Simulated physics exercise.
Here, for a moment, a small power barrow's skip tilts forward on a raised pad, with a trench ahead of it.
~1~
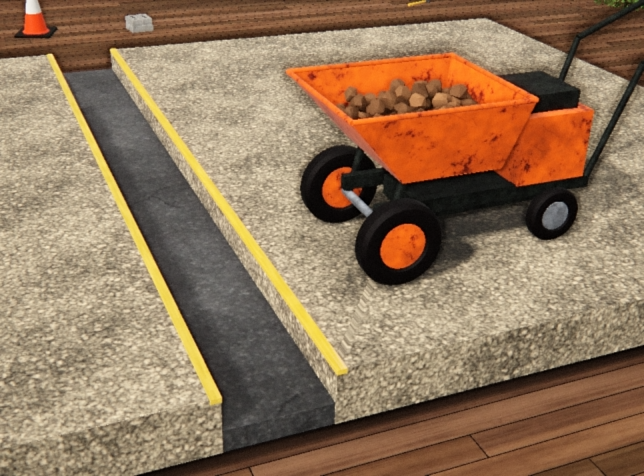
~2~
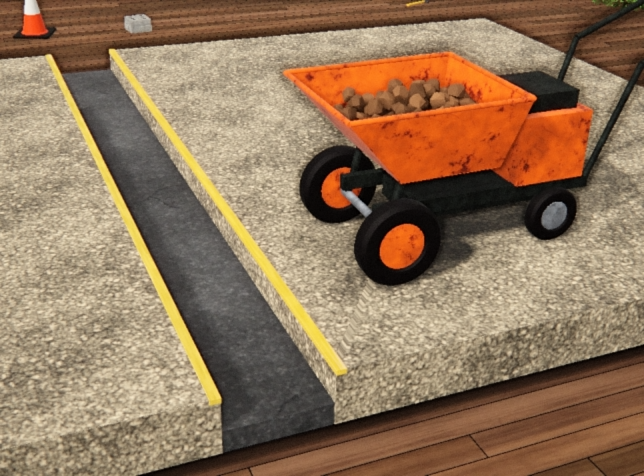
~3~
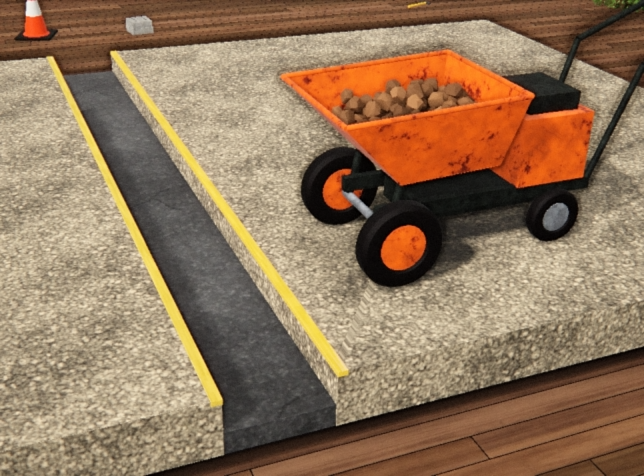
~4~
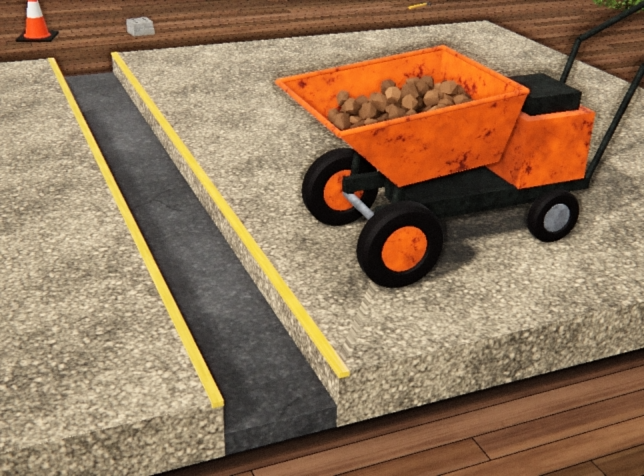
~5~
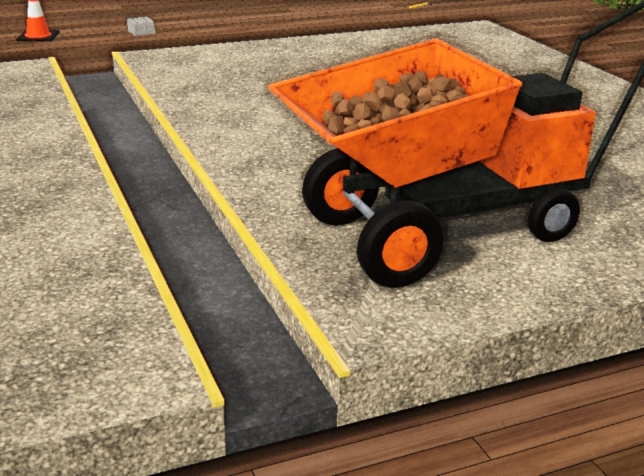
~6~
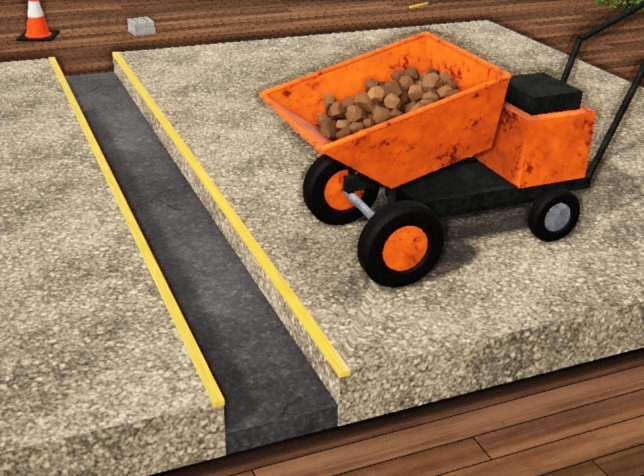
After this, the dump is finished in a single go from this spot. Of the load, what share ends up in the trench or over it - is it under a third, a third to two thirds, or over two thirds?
Inside: Beyond two thirds.
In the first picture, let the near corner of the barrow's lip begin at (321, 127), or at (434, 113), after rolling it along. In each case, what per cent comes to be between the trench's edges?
60 and 50 percent, in that order.
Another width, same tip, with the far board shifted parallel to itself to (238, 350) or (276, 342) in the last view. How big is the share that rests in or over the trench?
Lab note: Try one about 40 %, try two about 0 %.
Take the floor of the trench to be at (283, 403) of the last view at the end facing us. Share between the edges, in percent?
It works out to some 60 percent.
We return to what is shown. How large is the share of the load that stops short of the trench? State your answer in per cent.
Roughly 0 percent.
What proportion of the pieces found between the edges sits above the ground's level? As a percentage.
My estimate would be close to 15 per cent.
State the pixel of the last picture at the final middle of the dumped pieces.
Last view, centre at rest - approx. (205, 296).
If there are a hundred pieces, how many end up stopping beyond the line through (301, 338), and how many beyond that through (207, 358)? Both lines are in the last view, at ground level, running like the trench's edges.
First some 80, then 0 per cent.
Shortly afterwards, skip tipped steeply; the whole lot in the skip.
Next, skip tipped right over; the bulk in the skip; a little in or heaped over the trench; only a few falling.
Some moments later, skip tipped right over; near a quarter in the skip; the bulk in or heaped over the trench; a little beyond it.
In the end, skip tipped right over; a little in the skip; the bulk in or heaped over the trench; a little beyond it.
